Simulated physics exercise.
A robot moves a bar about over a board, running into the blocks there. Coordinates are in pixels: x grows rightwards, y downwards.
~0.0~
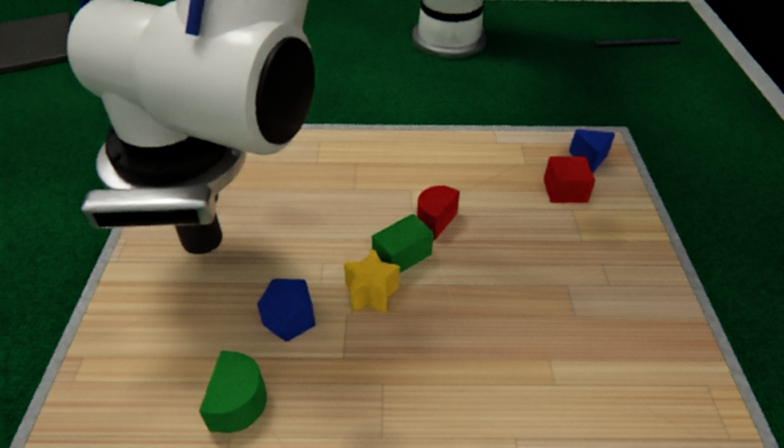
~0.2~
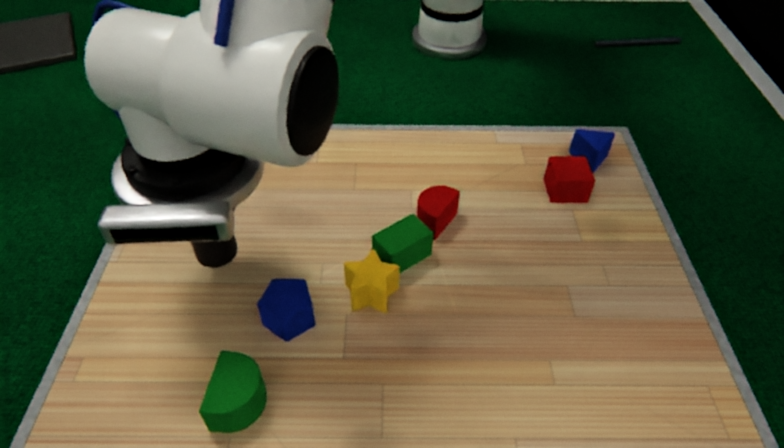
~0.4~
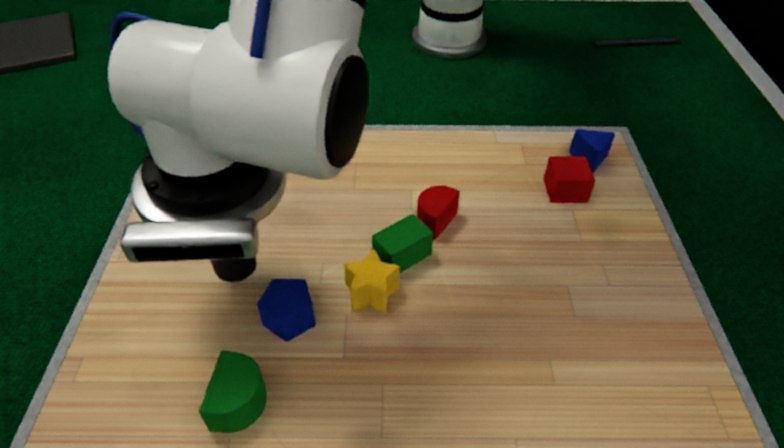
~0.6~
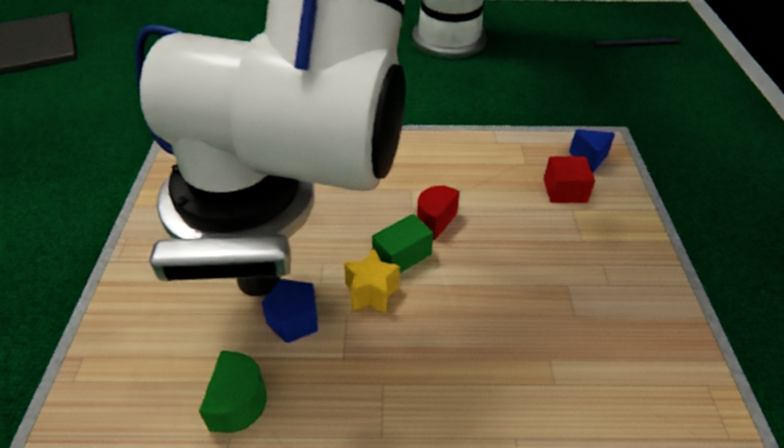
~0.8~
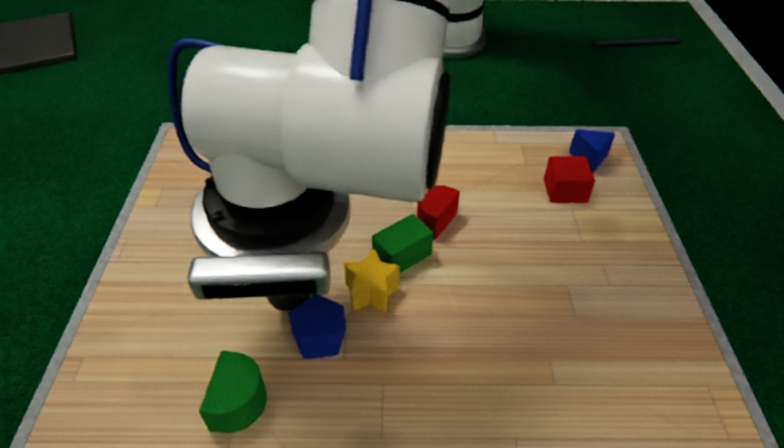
A white robot arm moved its dark bar right and toward the viewer across a wooden board, then bumped the blue pentagon and pushed it the same way, while the other colored blocks stayed still.
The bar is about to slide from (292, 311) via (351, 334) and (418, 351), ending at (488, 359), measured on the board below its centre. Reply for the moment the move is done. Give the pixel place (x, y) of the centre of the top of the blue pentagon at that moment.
It should be at about (384, 367).
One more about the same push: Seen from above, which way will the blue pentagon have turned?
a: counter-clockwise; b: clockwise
Answer: B.
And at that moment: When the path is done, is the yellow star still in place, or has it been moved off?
Put simply, it stays right there.
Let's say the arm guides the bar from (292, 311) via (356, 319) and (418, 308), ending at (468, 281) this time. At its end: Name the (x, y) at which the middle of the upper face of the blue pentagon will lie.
Expect it around (353, 336).
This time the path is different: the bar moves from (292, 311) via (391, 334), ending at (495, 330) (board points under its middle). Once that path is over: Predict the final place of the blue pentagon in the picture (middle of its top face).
Located at (368, 351).
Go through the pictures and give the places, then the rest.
Tip of the bar at (203, 241), middles of tops, blue pentagon at (286, 296), yellow star at (371, 271), in the first picture.
Bar at (218, 254), nothing pushed, in the second picture.
Bar at (236, 267), nothing pushed, in the third picture.
Bar at (260, 281), blue pentagon at (290, 298), in the fourth picture.
Bar at (289, 295), blue pentagon at (316, 316), yellow star at (371, 271), in the fifth picture.
The first path, step by step. One third of the way, bar at (351, 319); blue pentagon at (368, 352), turned 35° clockwise.
Two thirds of the way, bar at (420, 336); blue pentagon at (384, 367), turned 60° clockwise.
At the end, bar at (492, 344); blue pentagon at (384, 367), turned 60° clockwise; yellow star unmoved.
